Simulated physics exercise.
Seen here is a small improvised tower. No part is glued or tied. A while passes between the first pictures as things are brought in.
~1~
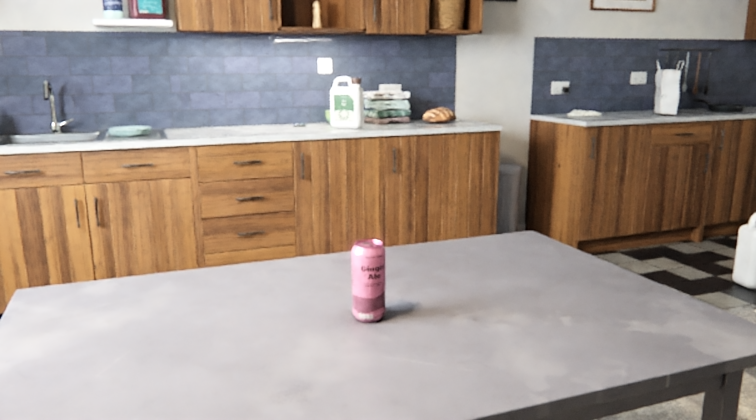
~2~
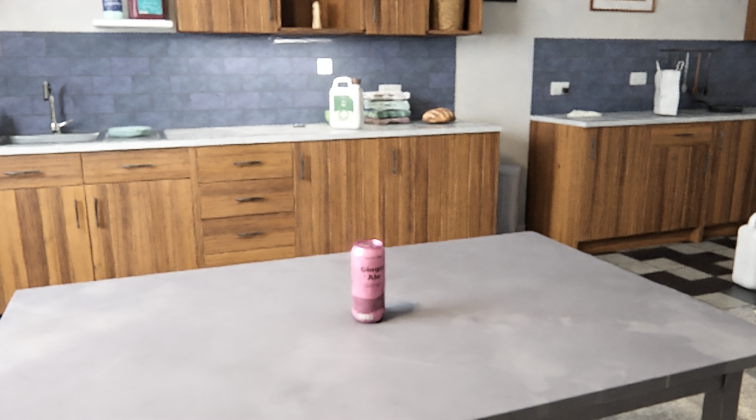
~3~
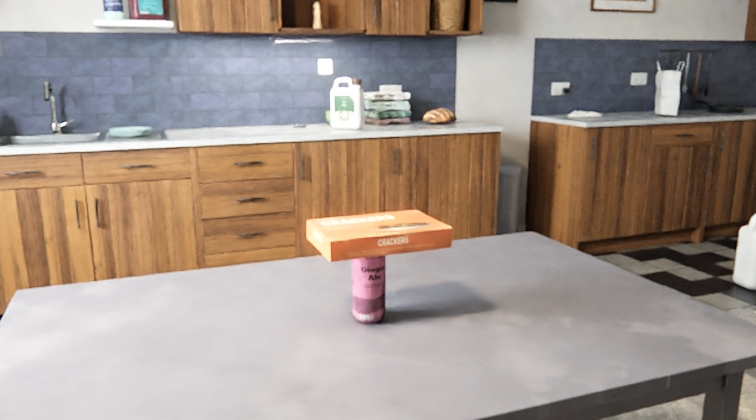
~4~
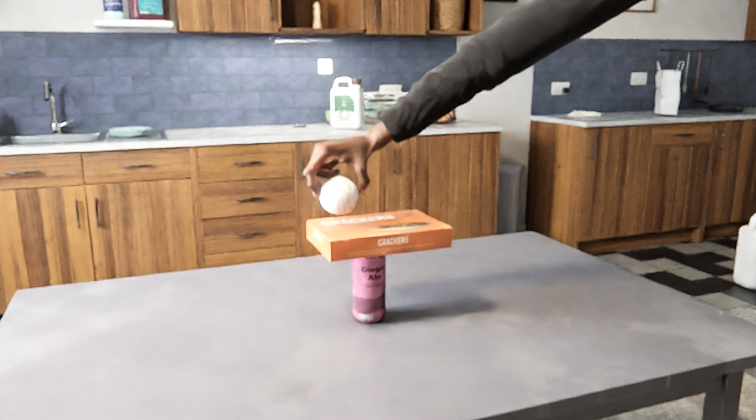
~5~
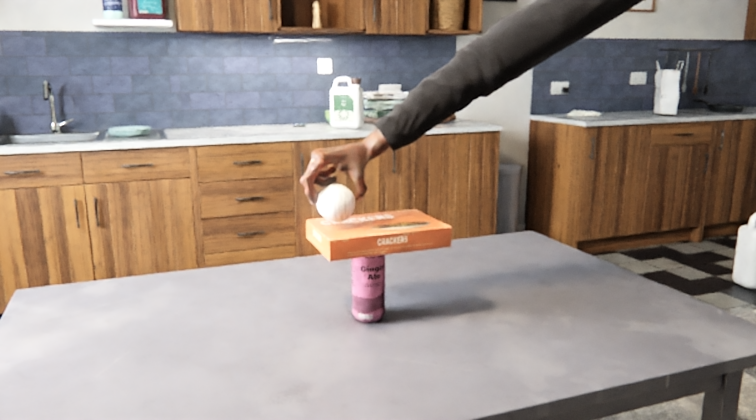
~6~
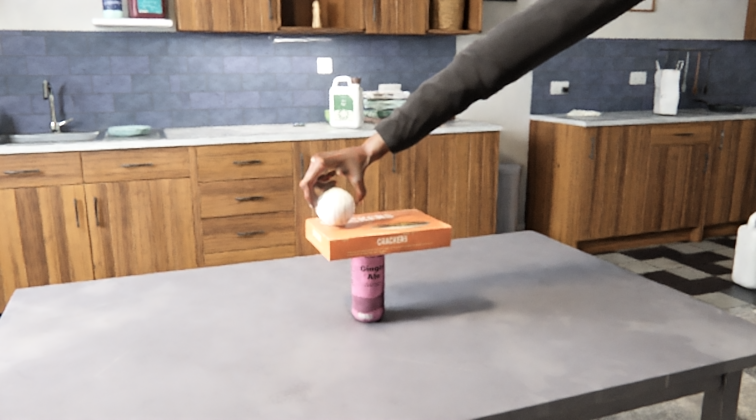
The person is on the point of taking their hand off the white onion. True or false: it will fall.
False.
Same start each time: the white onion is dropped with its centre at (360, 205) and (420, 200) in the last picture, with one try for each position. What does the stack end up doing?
First release - upright; second release - toppled.
Then, 0.20 s on from there, no change.
Then, 0.50 s on from there, white onion resting near (336, 207).
In the end, all 3 unmoved. At the end, from the last picture's camera, white onion near (336, 207). The stack keeps its balance.
